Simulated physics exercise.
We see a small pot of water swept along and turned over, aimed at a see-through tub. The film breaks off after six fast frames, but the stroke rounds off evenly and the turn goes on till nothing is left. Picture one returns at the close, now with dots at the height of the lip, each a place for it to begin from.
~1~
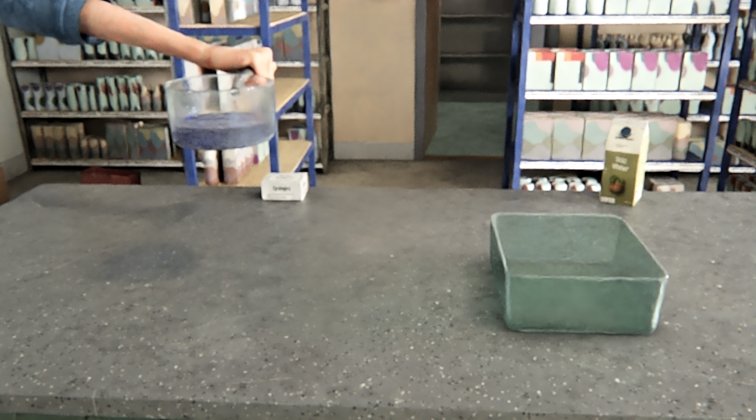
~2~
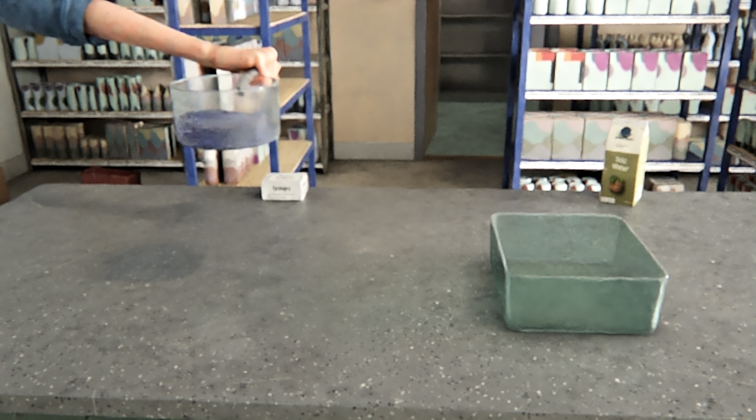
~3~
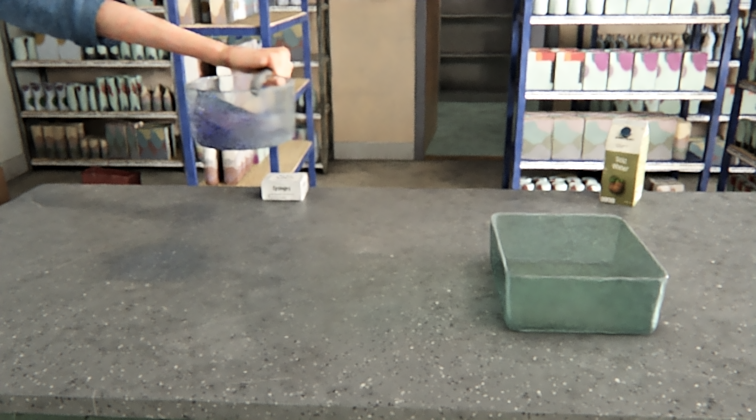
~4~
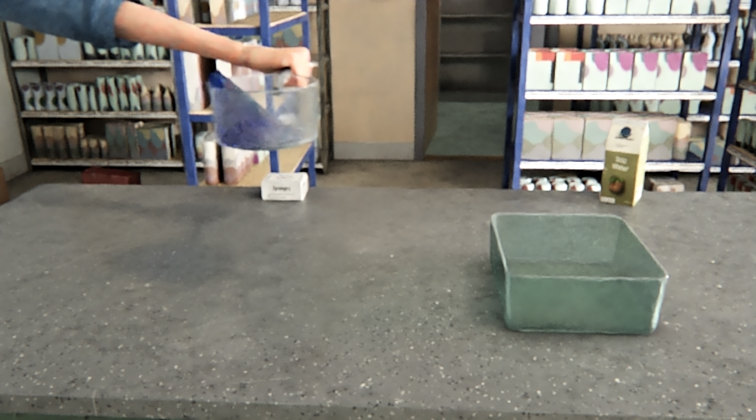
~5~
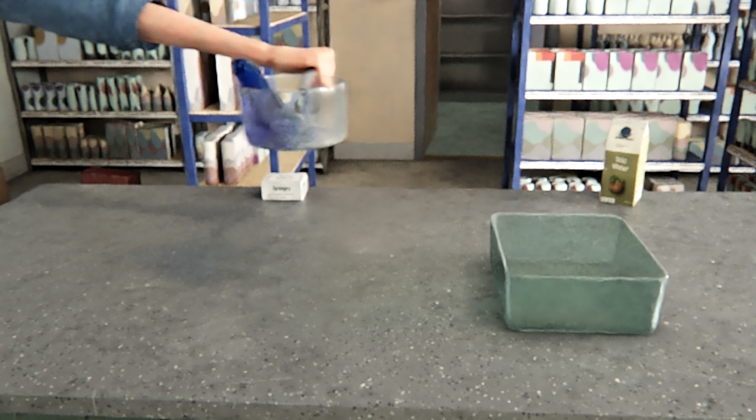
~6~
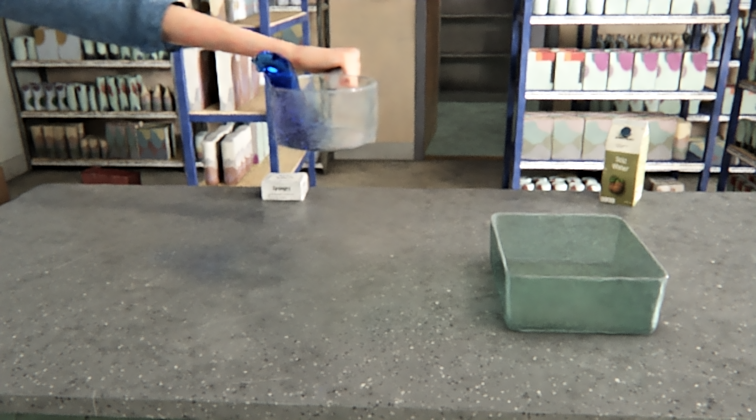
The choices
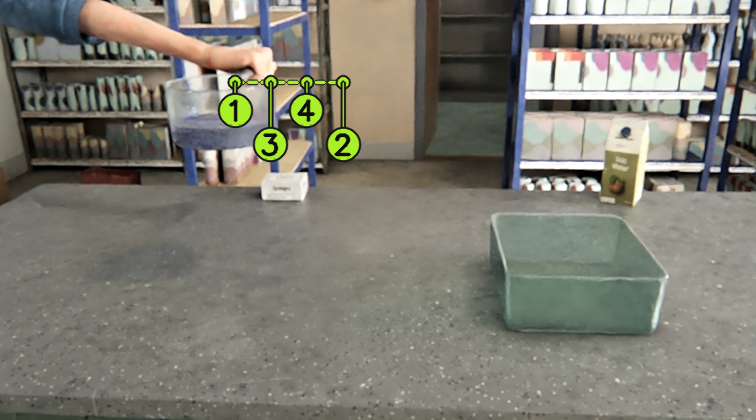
A hand held a clear round pot of blue liquid above a gray counter, then carried it to the right as the liquid sloshed up over its left rim, while a greenish see-through tub stayed still.
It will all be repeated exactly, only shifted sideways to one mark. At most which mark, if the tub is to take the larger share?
Choose 2.
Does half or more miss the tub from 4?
Yes, it does.
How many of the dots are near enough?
One.
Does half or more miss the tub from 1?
Yes, that goes wrong.
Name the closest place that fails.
4 it is.
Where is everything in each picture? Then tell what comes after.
Upright, lip at (270, 82); tub from (504, 326) to (655, 330); nothing has left yet, in the first picture.
Upright, lip at (275, 82); nothing has left yet, in the second picture.
Upright, lip at (291, 82); nothing has left yet, in the third picture.
Upright, lip at (315, 82); water is over the rim, down to (223, 82), in the fourth picture.
Upright, lip at (344, 82); water is over the rim, down to (250, 82), in the fifth picture.
Upright, lip at (374, 82); water is over the rim, down to (275, 82), in the sixth picture.
On the marked copy, 1 at (235, 82); 2 at (343, 82); 3 at (270, 82); 4 at (306, 82).
With 1, about 12 % lands in the tub, 84 % falls short and 4 % goes beside or beyond.
With 2, about 69 % lands in the tub, 11 % falls short and 20 % goes beside or beyond.
With 3, about 18 % lands in the tub, 76 % falls short and 6 % goes beside or beyond.
With 4, about 26 % lands in the tub, 62 % falls short and 11 % goes beside or beyond.
